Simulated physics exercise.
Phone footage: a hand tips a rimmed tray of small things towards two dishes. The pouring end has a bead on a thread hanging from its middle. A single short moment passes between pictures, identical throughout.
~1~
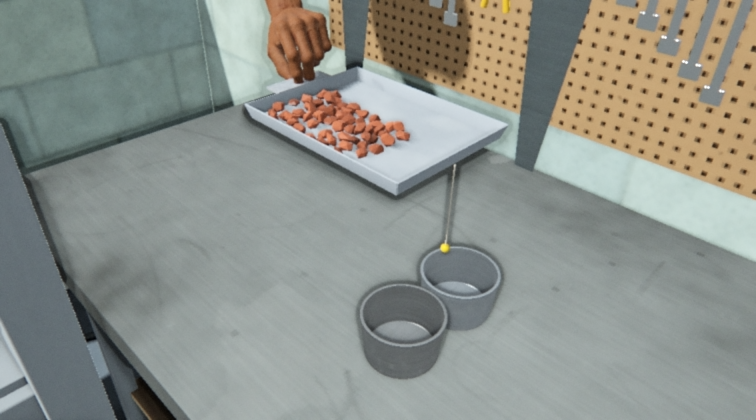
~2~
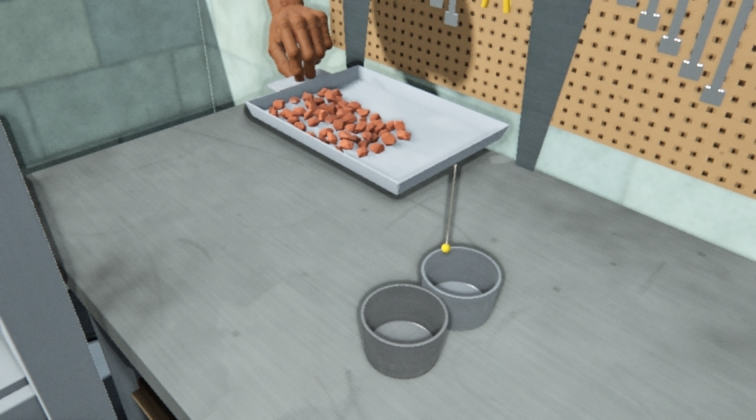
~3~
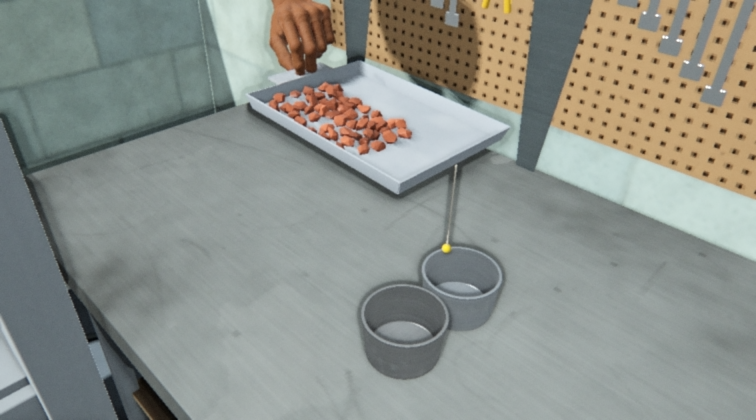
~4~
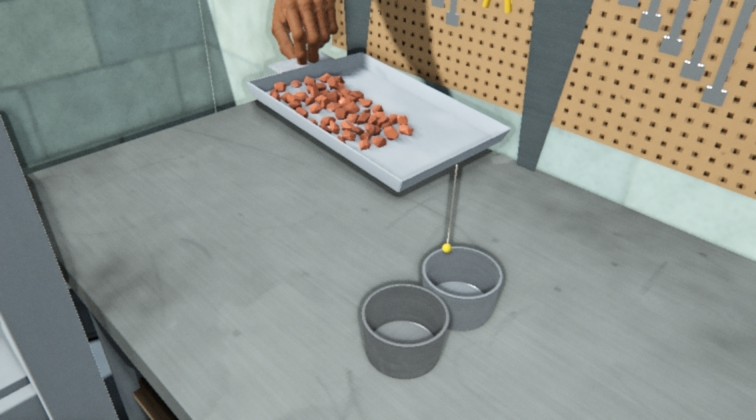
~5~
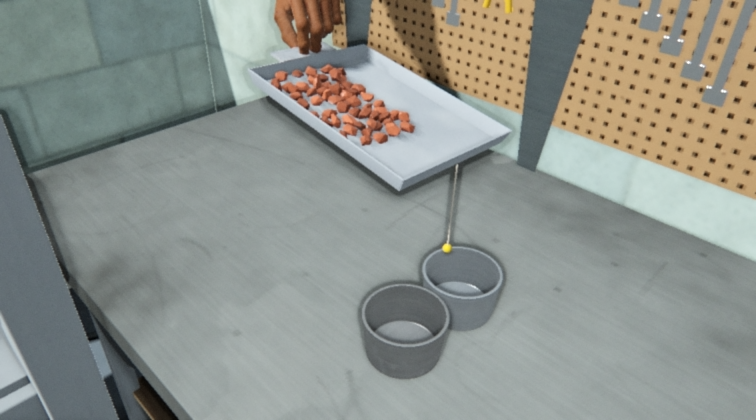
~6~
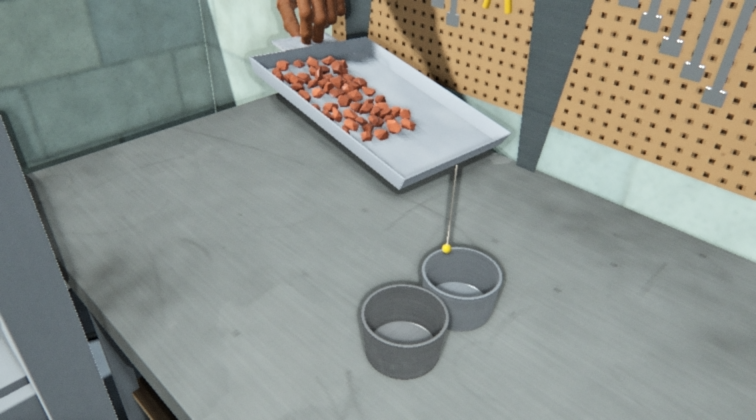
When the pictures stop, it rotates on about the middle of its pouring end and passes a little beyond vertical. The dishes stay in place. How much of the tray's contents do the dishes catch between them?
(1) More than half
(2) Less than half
Option 2: Less than half.
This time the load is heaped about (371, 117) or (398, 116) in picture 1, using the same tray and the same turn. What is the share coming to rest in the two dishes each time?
In order, 20 per cent then 10 per cent.
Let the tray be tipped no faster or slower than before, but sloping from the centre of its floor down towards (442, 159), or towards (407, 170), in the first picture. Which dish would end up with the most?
So, the dish at the right the first time round, the dish at the left the second.
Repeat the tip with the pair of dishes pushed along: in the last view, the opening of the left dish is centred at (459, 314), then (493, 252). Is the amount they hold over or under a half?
Short of half, then beyond half.
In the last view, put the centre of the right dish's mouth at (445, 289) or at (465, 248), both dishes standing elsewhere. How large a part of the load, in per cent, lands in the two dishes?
In order: 10 percent and 30 percent.
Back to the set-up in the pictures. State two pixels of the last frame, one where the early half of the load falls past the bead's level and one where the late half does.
The leading part at (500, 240), the rest of it at (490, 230).
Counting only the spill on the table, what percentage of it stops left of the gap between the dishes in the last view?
Near 0 in a hundred.
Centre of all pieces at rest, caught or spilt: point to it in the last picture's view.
Resting centre, last frame: Roughly (509, 271).
Soon after the last picture, tray tipped steeply; most on the tray; a stray few in the right dish; about a quarter in the air.
A little later, tray tipped right over; about a quarter on the tray; a small part in the right dish; about half outside both; about a quarter in the air.
Later still, tray tipped past a quarter turn; about a quarter in the right dish; most outside both.
At rest, tray tipped past a quarter turn; none in the left dish; about a quarter in the right dish; most outside both.
